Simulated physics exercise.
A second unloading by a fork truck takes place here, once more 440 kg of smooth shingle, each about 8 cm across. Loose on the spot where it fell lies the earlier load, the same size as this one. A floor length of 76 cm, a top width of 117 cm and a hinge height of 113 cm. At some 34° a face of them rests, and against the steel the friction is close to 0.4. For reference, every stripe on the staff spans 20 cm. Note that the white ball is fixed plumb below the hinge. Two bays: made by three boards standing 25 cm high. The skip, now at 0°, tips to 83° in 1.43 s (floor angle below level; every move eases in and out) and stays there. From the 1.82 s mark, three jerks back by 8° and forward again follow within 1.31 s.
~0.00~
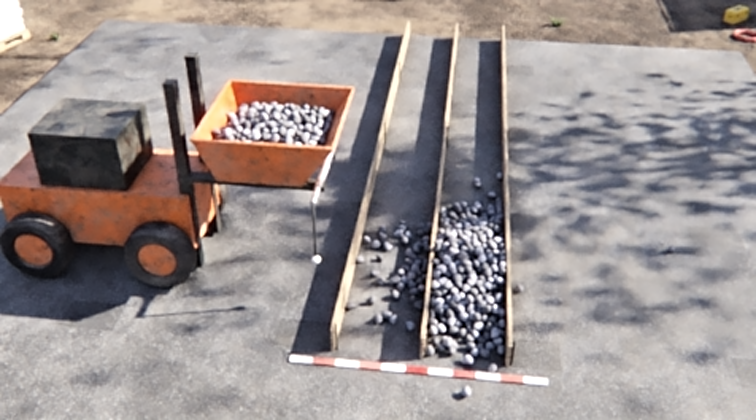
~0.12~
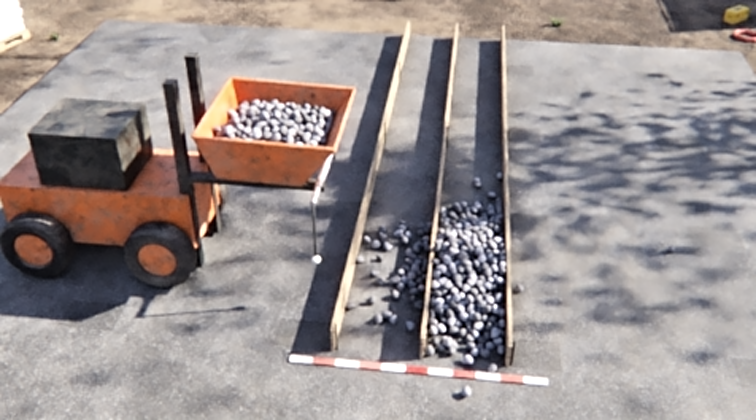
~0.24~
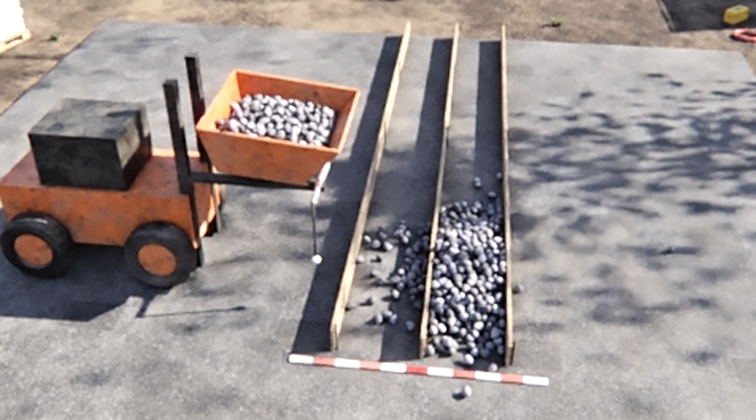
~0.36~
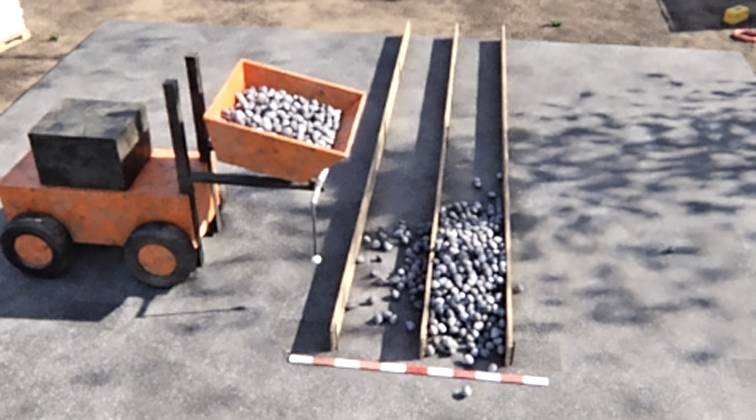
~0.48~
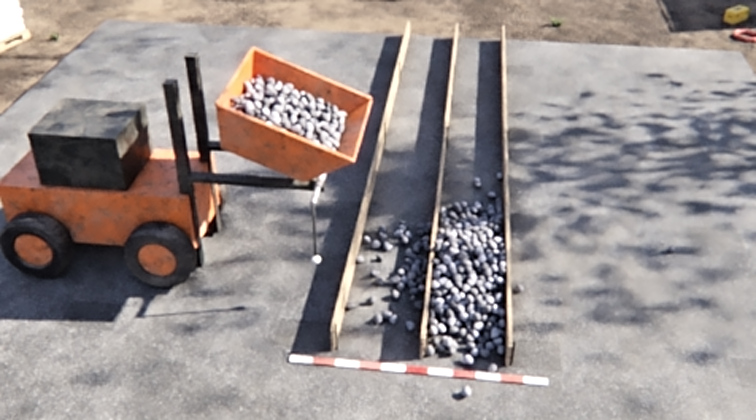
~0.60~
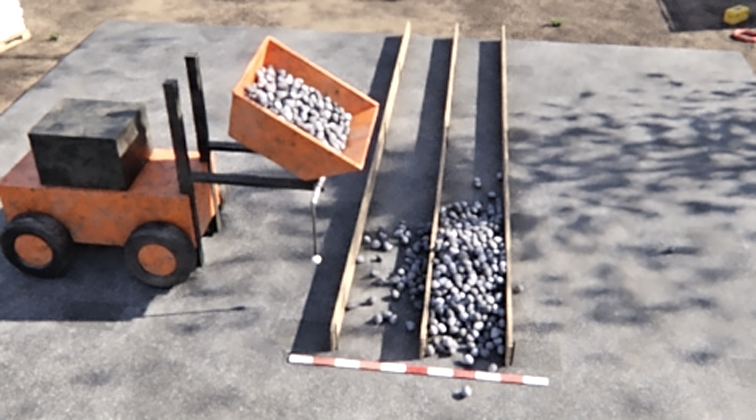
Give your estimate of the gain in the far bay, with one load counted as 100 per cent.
55 %.
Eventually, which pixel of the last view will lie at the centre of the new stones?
Centre at roughly (444, 258).
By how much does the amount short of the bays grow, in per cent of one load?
Some 0 % of one load's worth.
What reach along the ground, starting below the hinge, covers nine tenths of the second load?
Around 160 cm.
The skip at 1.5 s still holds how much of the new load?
Roughly 45 per cent remains inside.
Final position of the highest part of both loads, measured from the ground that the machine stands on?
Height above ground: About 42 cm.
After 1.1 s the floor is at 70°; in per cent of one load, 100 in the skip, 9 in the near bay, 90 in the far bay; the foremost stones are at (525, 260).
After 1.5 s the floor is at 83°; in per cent of one load, 43 in the skip, 47 in the near bay, 109 in the far bay; the foremost stones are at (525, 265).
After 3.6 s the floor is at 83°; in per cent of one load, 0 in the skip, 51 in the near bay, 145 in the far bay, 4 past the last board; the foremost stones are at (635, 286).
After 6.2 s the floor is at 83°; in per cent of one load, 0 in the skip, 51 in the near bay, 145 in the far bay, 4 past the last board; the foremost stones are at (635, 286). Net gain in the far bay, 55.
